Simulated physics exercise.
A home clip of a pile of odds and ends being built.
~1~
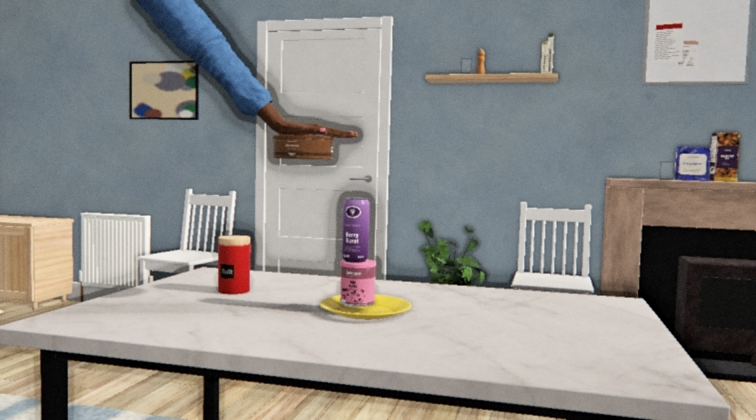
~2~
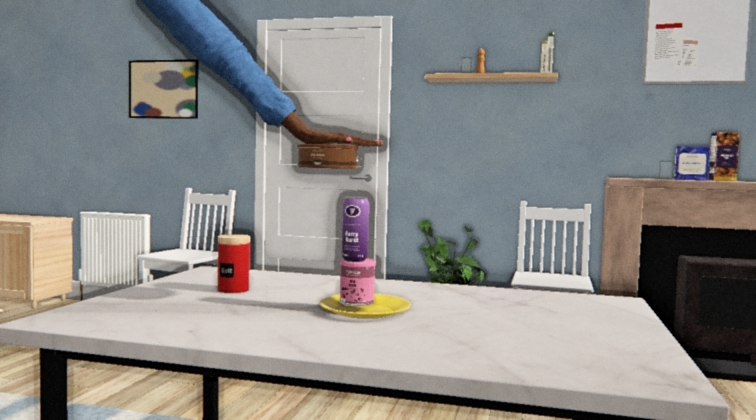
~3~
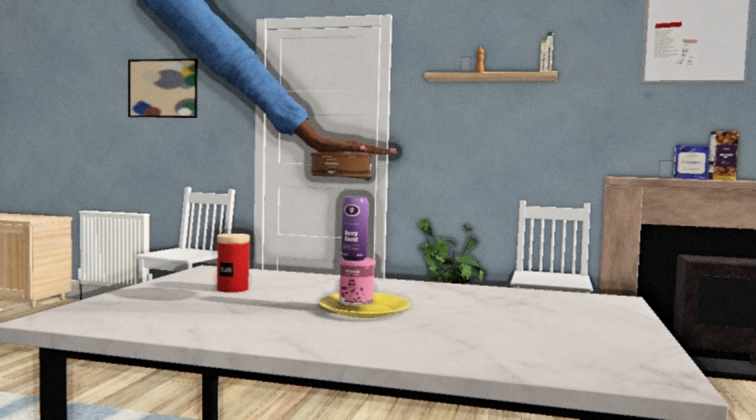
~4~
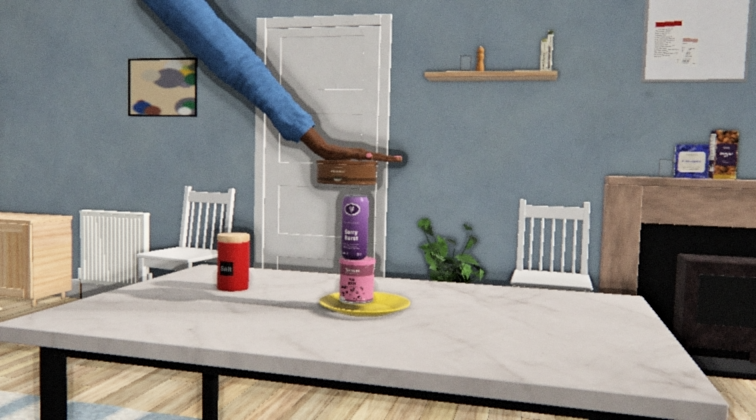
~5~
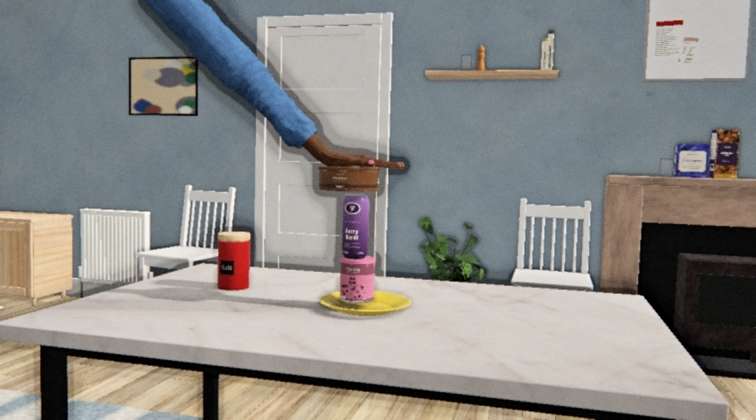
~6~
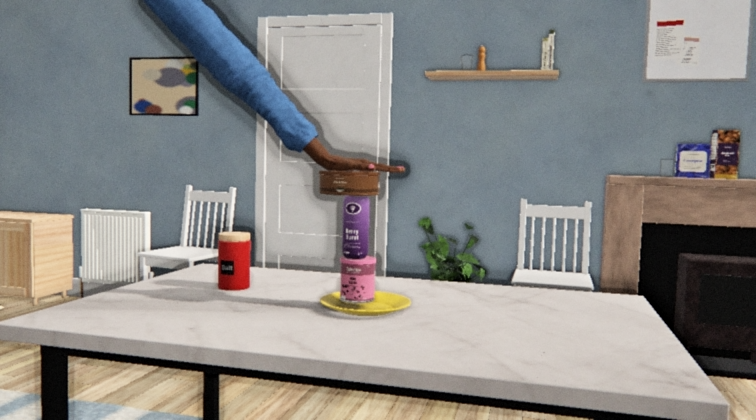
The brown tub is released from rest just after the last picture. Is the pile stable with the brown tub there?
The pile stays up.
Then, 0.50 s past the last view, nothing moves.
Then, 1.30 s past the last view, brown tub resting near (349, 183).
Finally, all 5 still in place. Final places as the last picture's camera would see them, brown tub near (349, 183). The pile holds.
